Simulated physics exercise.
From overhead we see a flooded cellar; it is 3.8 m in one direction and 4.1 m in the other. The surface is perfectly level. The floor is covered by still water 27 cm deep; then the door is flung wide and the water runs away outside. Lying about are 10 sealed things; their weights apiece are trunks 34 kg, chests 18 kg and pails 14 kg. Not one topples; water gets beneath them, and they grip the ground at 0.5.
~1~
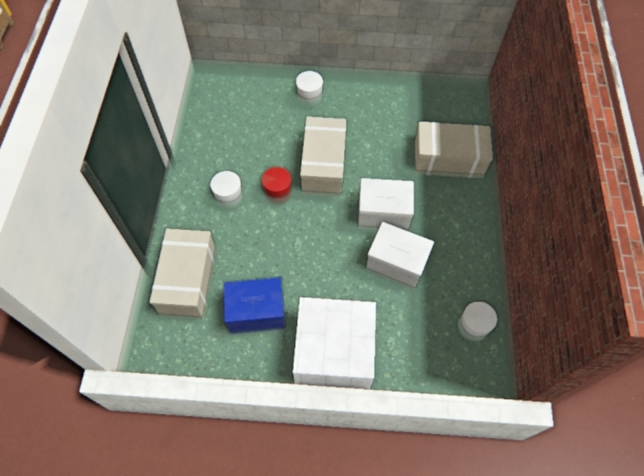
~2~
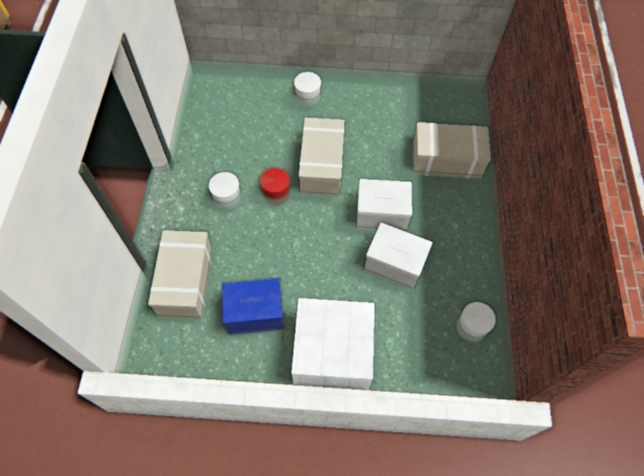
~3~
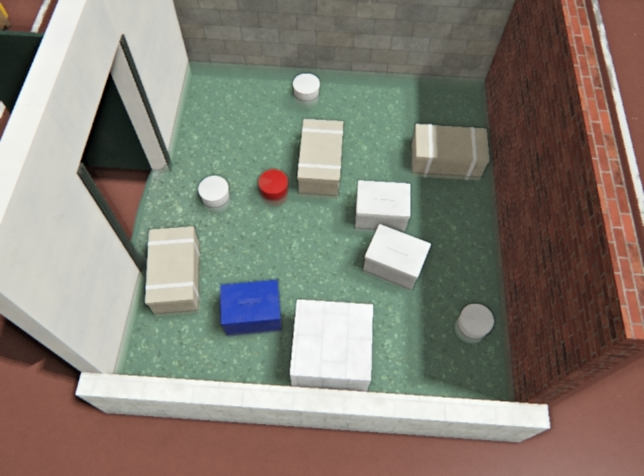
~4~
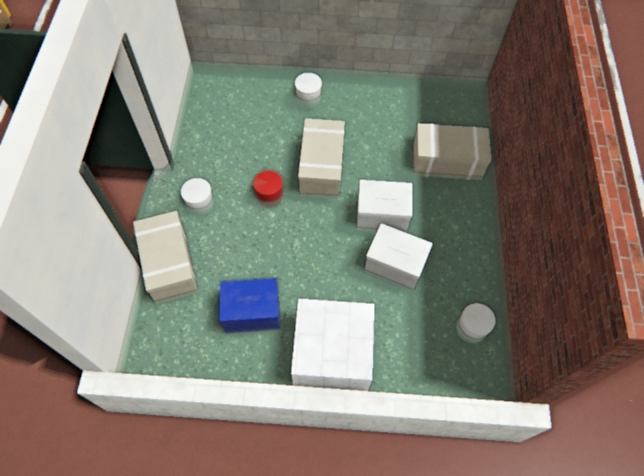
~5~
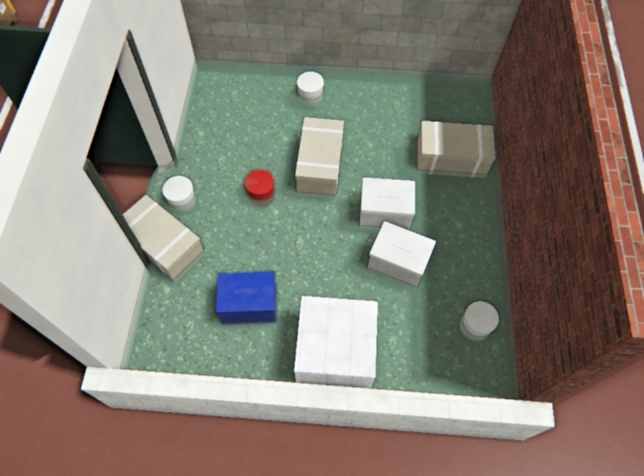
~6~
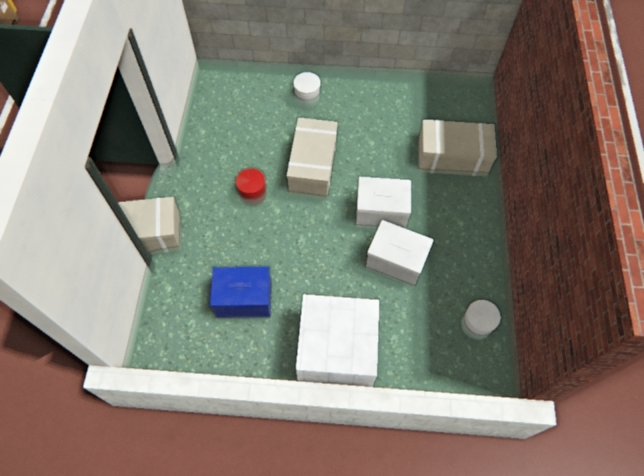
A dark door in the left wall opened, then a white pail and a tan chest drifted left into the doorway, the pail passing out of sight, while the red pail and blue chest slid slightly left.
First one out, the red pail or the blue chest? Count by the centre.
The red one is out first.
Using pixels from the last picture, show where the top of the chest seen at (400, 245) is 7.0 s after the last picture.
Estimated pixel: About (265, 239).
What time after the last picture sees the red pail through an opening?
Estimate: Close to 2.0 s.
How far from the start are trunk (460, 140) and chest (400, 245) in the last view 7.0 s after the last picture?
50 cm, 140 cm.
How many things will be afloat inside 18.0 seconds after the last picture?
1.
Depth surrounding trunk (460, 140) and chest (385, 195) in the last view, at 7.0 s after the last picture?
Roughly 17 and 16 cm.
Then, 2.0 s after the last picture the red pail is near (159, 195), 1.3 m from its start, afloat; the blue chest is near (195, 285), 0.6 m from its start, afloat; 2 of 10 are out; 8 afloat.
Then, 7.0 s after the last picture the red pail has gone out (2.2 s after the last picture); the blue chest has gone out (5.7 s after the last picture); 5 of 10 are out; 3 afloat.
Then, 14.0 s after the last picture the red pail has gone out (2.2 s after the last picture); the blue chest has gone out (5.7 s after the last picture); 7 of 10 are out; 1 afloat.
Then, 18.0 s after the last picture the red pail has gone out (2.2 s after the last picture); the blue chest has gone out (5.7 s after the last picture); 7 of 10 are out; 1 afloat.
